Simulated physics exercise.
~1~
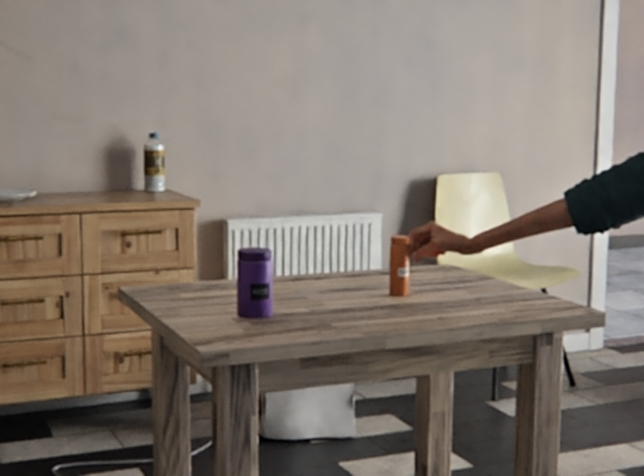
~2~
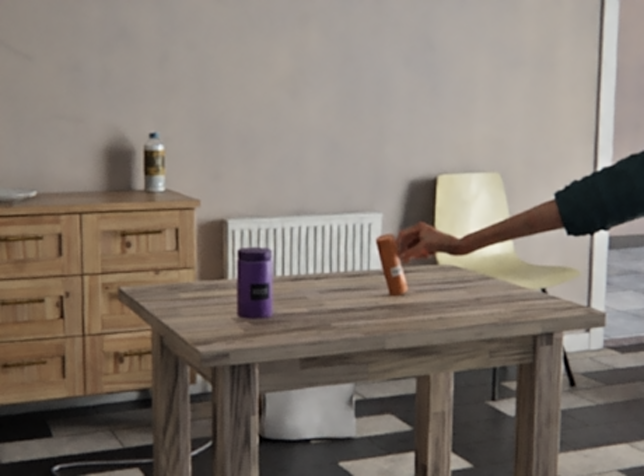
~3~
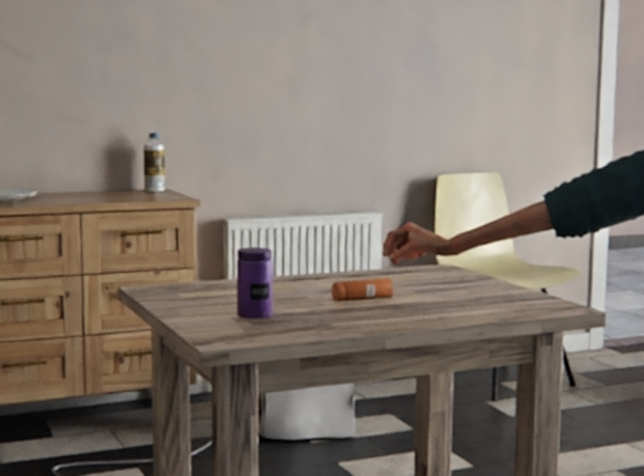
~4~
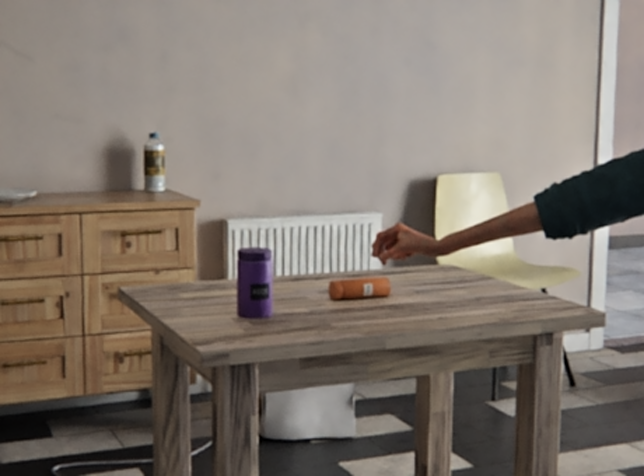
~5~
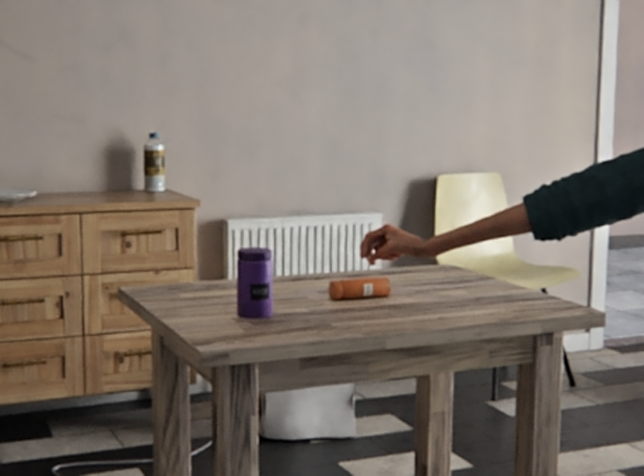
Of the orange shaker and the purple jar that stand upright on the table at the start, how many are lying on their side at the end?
One of them is lying on its side at the end, the orange shaker.
